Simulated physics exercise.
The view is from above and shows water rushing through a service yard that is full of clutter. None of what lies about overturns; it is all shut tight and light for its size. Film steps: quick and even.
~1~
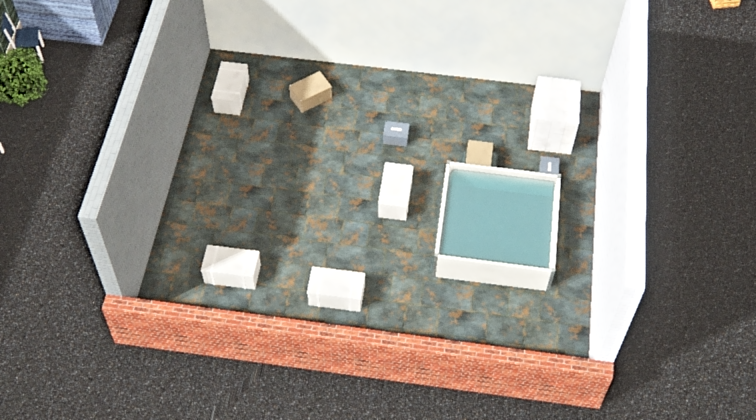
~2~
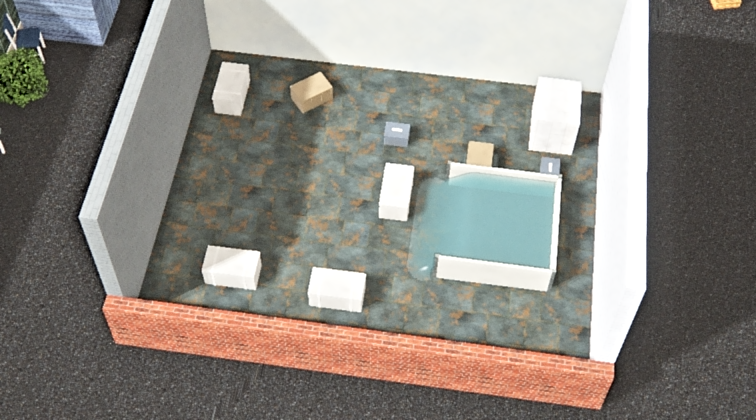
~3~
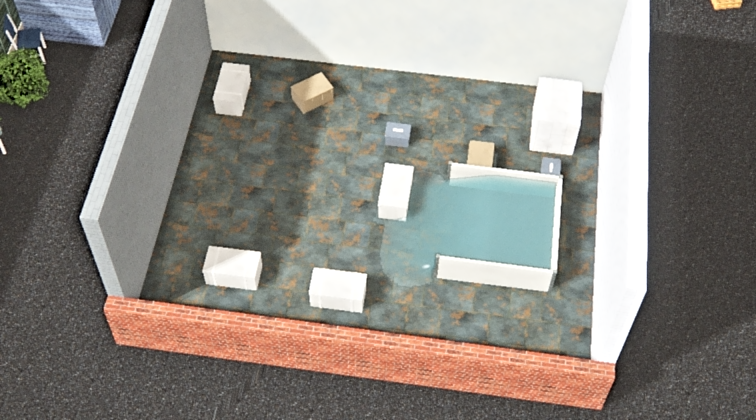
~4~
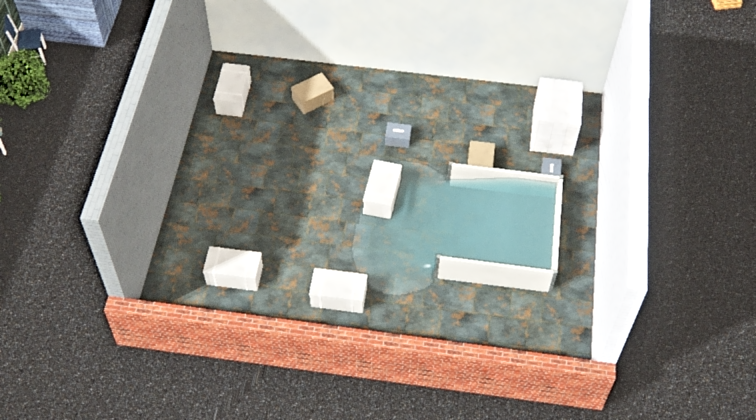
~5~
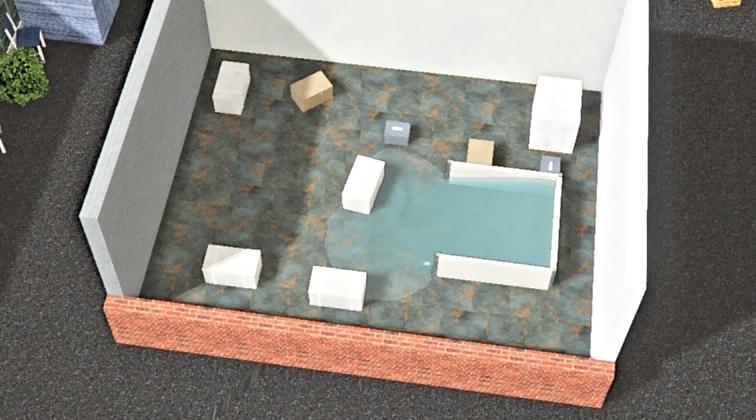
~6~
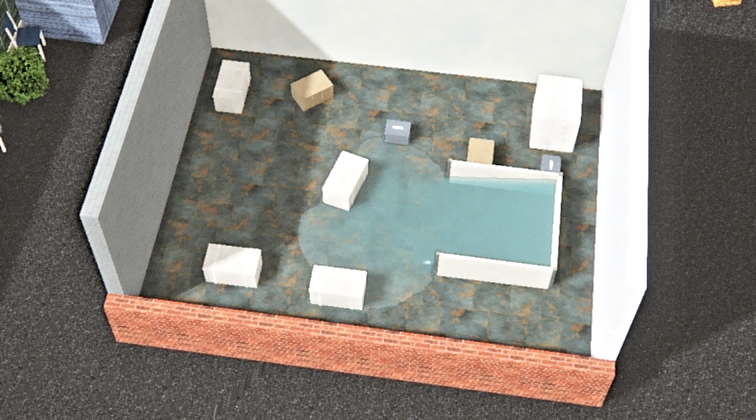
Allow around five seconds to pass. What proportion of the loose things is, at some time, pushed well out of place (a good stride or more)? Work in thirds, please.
It lands in the middle band.
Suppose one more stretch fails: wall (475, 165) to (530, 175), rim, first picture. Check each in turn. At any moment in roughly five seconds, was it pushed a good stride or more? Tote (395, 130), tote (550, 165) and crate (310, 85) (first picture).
Well, in order they come out as below the mark, below the mark and over the mark.
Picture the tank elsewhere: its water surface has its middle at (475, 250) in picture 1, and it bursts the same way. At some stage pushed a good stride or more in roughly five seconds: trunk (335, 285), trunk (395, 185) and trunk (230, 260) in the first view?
Item one travelled far enough, item two travelled far enough, item three travelled far enough.
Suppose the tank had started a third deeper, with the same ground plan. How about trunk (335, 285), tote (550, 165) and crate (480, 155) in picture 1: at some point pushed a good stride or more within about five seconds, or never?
Per item, in order: Cleared the mark; missed the mark; missed the mark.
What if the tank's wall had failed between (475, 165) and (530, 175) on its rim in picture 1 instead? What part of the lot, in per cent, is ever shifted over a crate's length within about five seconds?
Around 20 in a hundred.
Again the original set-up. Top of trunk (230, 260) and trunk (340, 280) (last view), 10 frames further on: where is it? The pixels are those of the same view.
Estimated positions: (190, 276) and (304, 314), approximately.
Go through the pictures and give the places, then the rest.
A trunk at (396, 184) rests on the ground; a crate at (479, 156), on the bottom; 0 of 8 have shifted, in the first frame.
A trunk at (397, 185), on the bottom; a crate at (480, 157), on the bottom, close to its start; 0 of 8 have shifted, in the second frame.
A trunk at (396, 185), on the bottom; a crate at (481, 156), on the bottom, close to its start; 1 of 8 have shifted, in the third frame.
A trunk at (383, 182), on the bottom, close to its start; a crate at (481, 157), on the bottom, close to its start; 2 of 8 have shifted, in the fourth frame.
A trunk at (364, 178) rests on the ground, a stride from its start; a crate at (480, 155), on the bottom, close to its start; 2 of 8 have shifted, in the fifth frame.
A trunk at (346, 174) rests on the ground, a stride from its start; a crate at (481, 154), on the bottom, close to its start; 2 of 8 have shifted, in the sixth frame.
A moment on, 1 of 8 are well off their spots; 0 afloat.
Next, 3 of 8 are well off their spots; 0 afloat.
Later, 4 of 8 are well off their spots; 4 afloat.
In the end, 3 of 8 are well off their spots, and 4 have been at some point; 4 afloat.
